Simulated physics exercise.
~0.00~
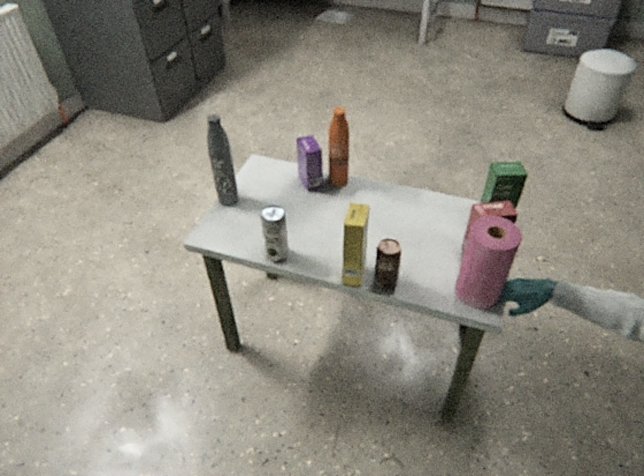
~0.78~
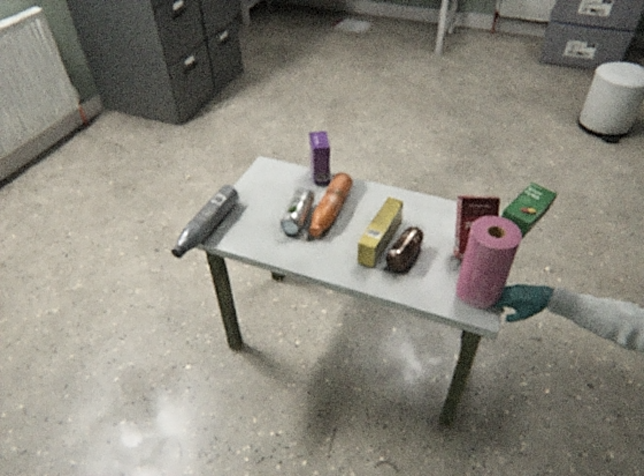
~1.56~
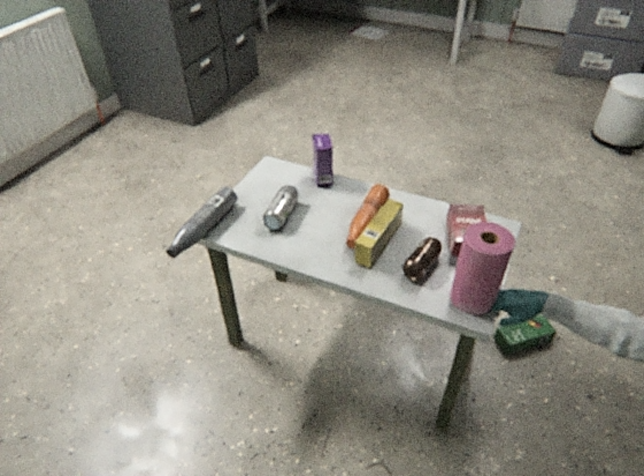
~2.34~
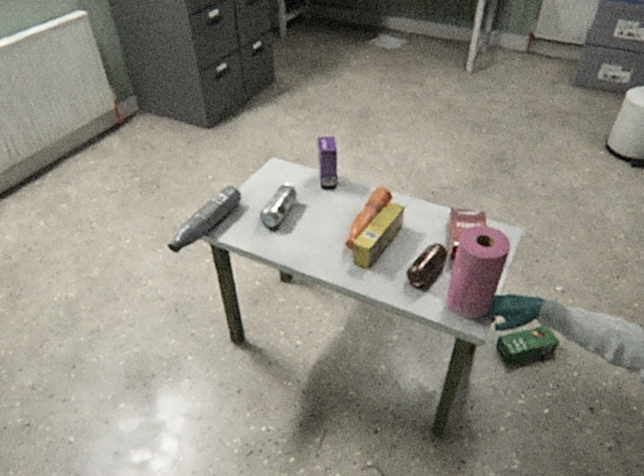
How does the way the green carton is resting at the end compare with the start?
At the start the green carton stands upright on the table, but at the end it lies on its side on the floor to the right.
